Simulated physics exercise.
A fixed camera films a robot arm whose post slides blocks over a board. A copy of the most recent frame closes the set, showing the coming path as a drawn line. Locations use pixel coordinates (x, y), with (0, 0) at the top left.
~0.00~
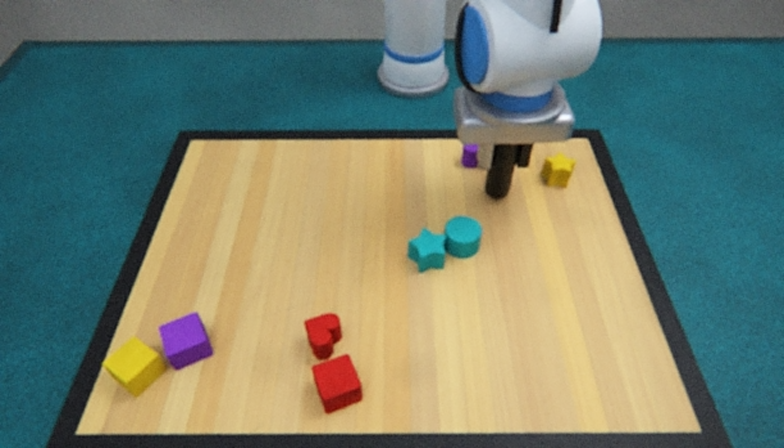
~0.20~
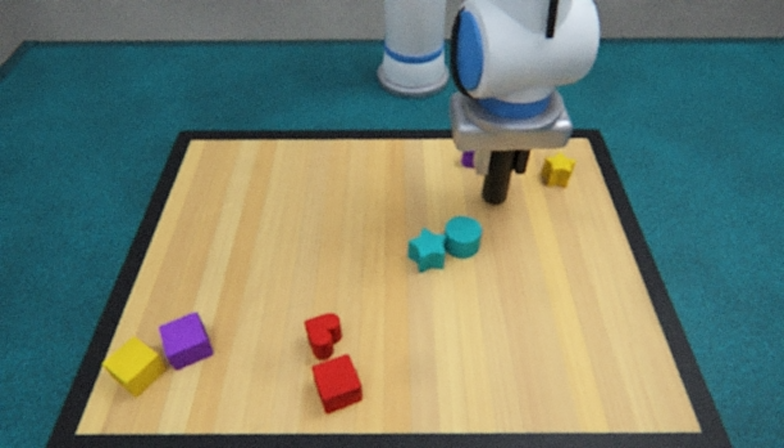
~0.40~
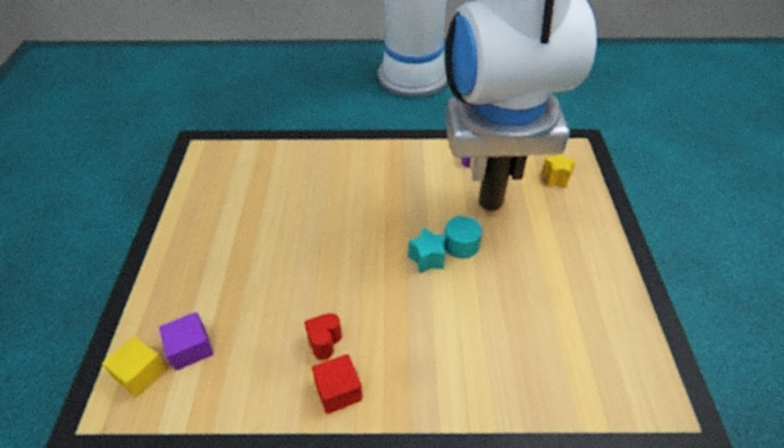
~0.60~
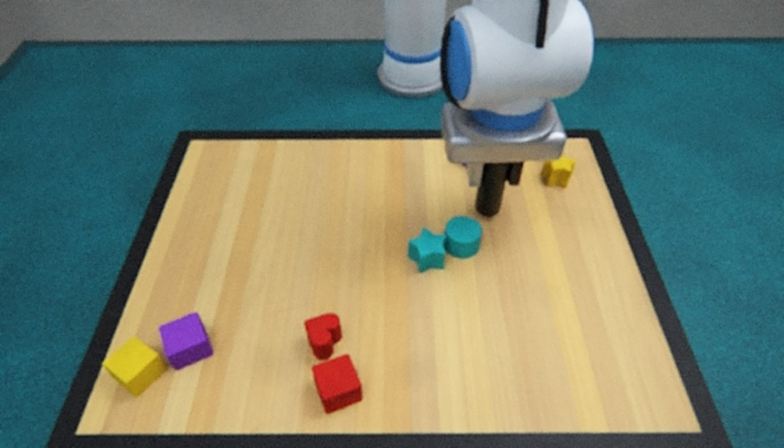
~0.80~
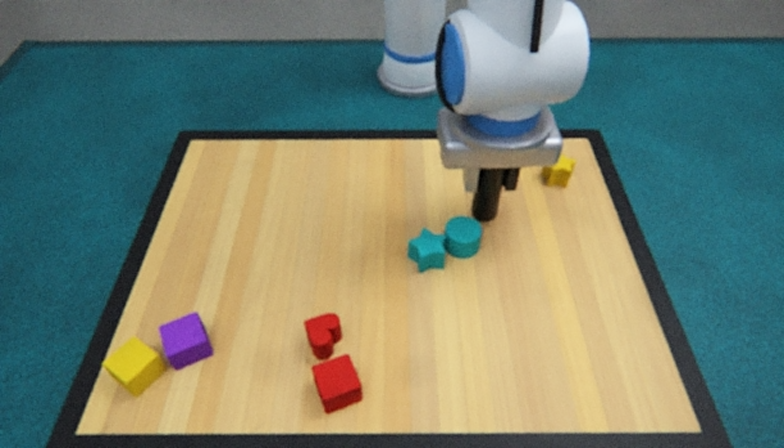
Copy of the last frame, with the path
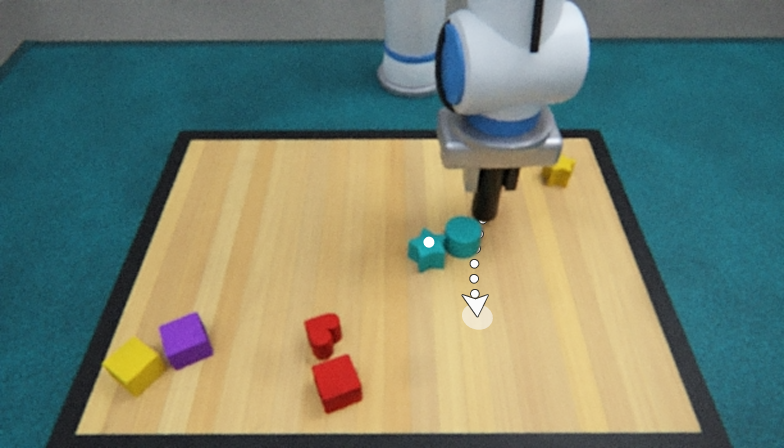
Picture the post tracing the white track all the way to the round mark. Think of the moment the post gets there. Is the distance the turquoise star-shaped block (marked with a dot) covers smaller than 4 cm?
Going by the path, yes.
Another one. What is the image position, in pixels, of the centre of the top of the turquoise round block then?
Near (442, 256).
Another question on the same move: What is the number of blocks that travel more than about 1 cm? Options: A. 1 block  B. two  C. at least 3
(B)
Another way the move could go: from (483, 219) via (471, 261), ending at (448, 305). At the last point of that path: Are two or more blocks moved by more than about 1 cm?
Yes - that is the case.
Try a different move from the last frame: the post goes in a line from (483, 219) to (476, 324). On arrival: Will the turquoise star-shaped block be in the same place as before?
No, I don't think so.
Path on the board, from (483, 219) over (476, 248) and (474, 280) to (477, 316); the dot is on the turquoise star-shaped block.
On the path given first. One third of the way, post at (477, 242); turquoise star-shaped block at (413, 248); turquoise round block at (451, 244).
Two thirds of the way, post at (475, 275); turquoise star-shaped block at (409, 248); turquoise round block at (442, 256).
At the end, post at (478, 311); turquoise star-shaped block at (409, 248); turquoise round block at (442, 256).
